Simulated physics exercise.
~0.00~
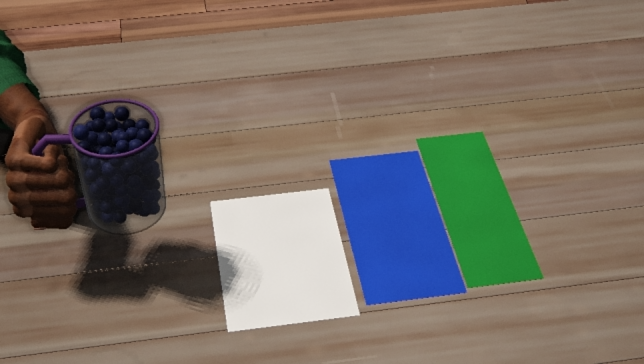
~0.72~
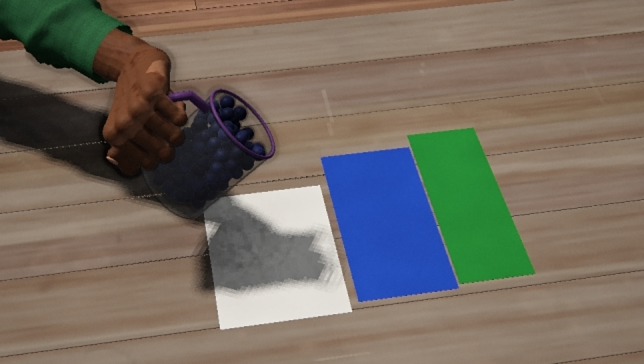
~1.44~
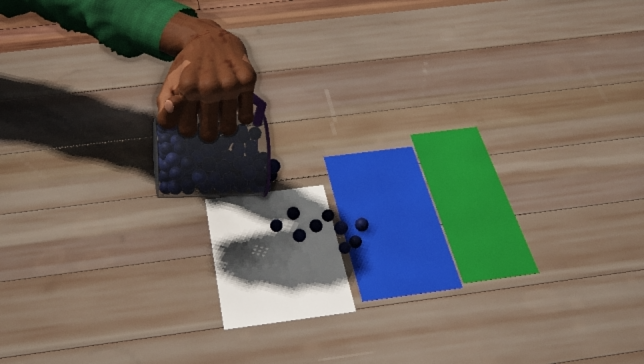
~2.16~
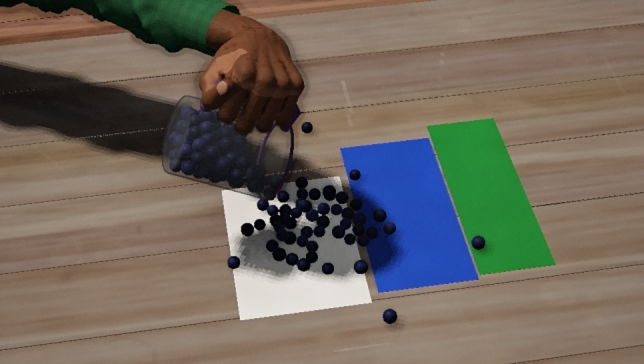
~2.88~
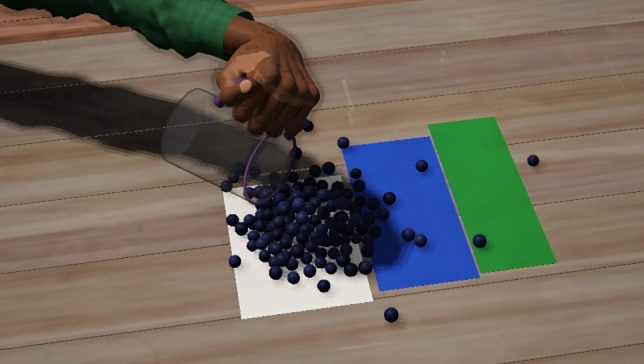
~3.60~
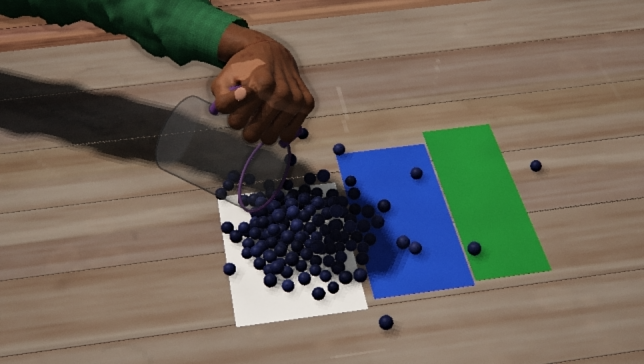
Dark blueberries spilled from a clear cup as a hand carried it toward the white mat and tipped it over, piling most of them there, while a few rolled onto the blue and green mats and the bare wooden table.
